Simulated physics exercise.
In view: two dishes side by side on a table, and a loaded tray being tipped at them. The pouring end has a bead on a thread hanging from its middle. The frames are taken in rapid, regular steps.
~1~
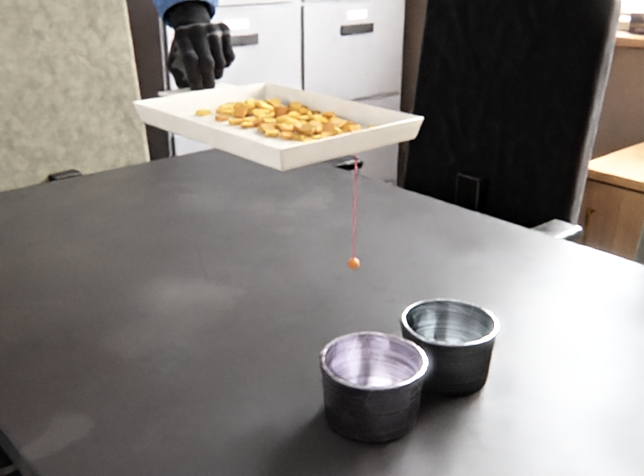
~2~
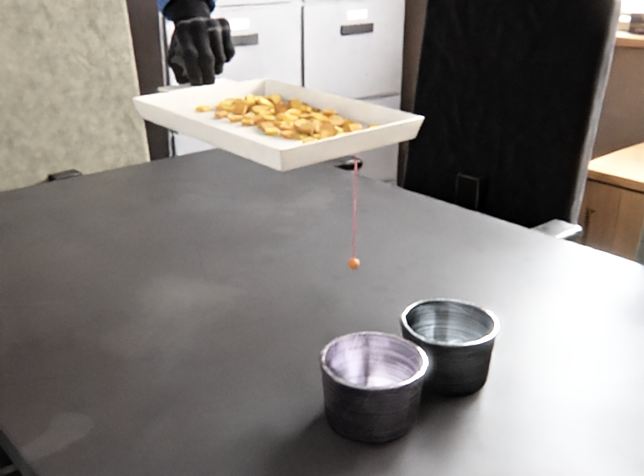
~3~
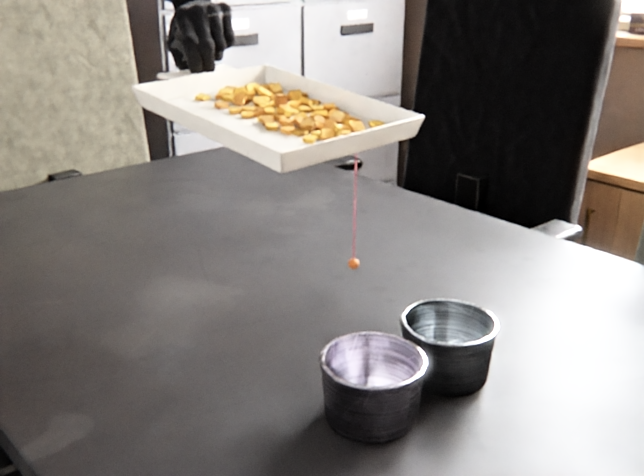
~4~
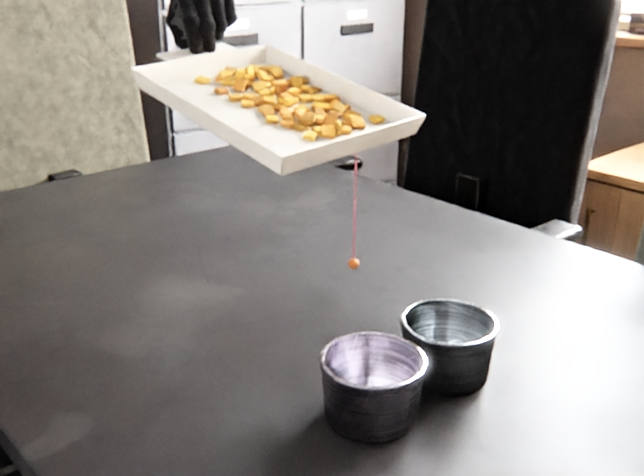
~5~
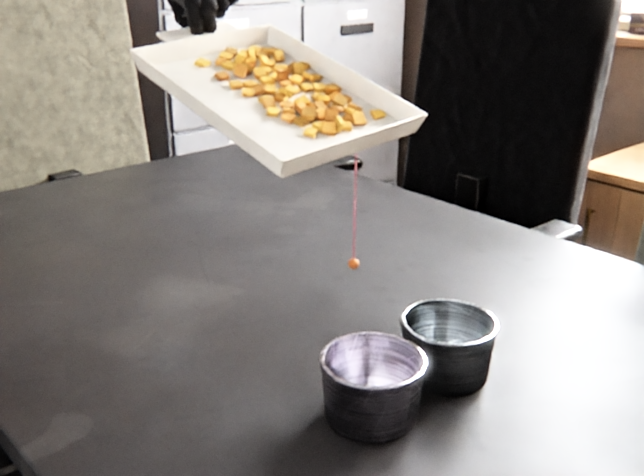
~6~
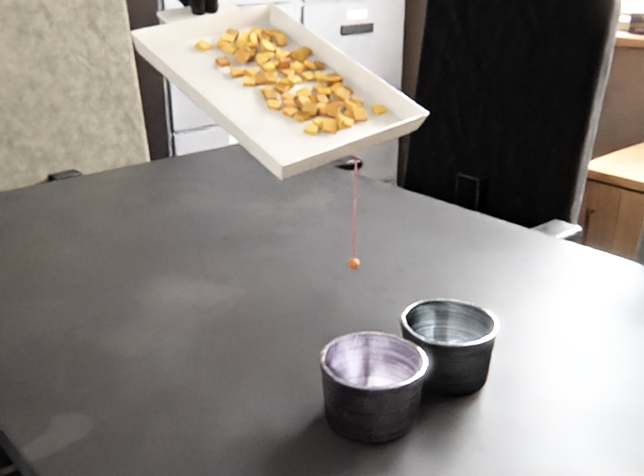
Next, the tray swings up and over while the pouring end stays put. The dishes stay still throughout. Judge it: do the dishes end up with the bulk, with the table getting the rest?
No, the bulk goes on the table.
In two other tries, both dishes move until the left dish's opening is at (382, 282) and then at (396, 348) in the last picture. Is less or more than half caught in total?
Try 1: A lesser share; try 2: A lesser share.
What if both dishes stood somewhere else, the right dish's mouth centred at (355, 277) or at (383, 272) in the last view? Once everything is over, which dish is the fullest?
Try 1: The dish to the left; try 2: The dish to the left.
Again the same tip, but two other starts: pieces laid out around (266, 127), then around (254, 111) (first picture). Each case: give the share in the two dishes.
Estimates in order: 0 percent, 10 percent.
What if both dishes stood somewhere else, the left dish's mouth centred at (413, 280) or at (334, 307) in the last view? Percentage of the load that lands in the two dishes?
About 10 and 50 per cent respectively.
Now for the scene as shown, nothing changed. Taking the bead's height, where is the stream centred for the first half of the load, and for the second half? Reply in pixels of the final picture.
It goes through near (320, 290) first, then near (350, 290).
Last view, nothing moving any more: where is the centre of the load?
Around (335, 365).
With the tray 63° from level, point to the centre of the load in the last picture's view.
Somewhere around pixel (329, 131) in the last picture.
Shortly afterwards, tray tipped steeply; the whole lot on the tray.
Next, tray tipped right over; the bulk on the tray; only a few in the left dish; only a few in the right dish; near a quarter outside both; only a few in the air.
Some moments later, tray tipped past a quarter turn; only a few in the left dish; only a few in the right dish; all but a few outside both.
In the end, tray tipped past a quarter turn; only a few in the left dish; only a few in the right dish; all but a few outside both.
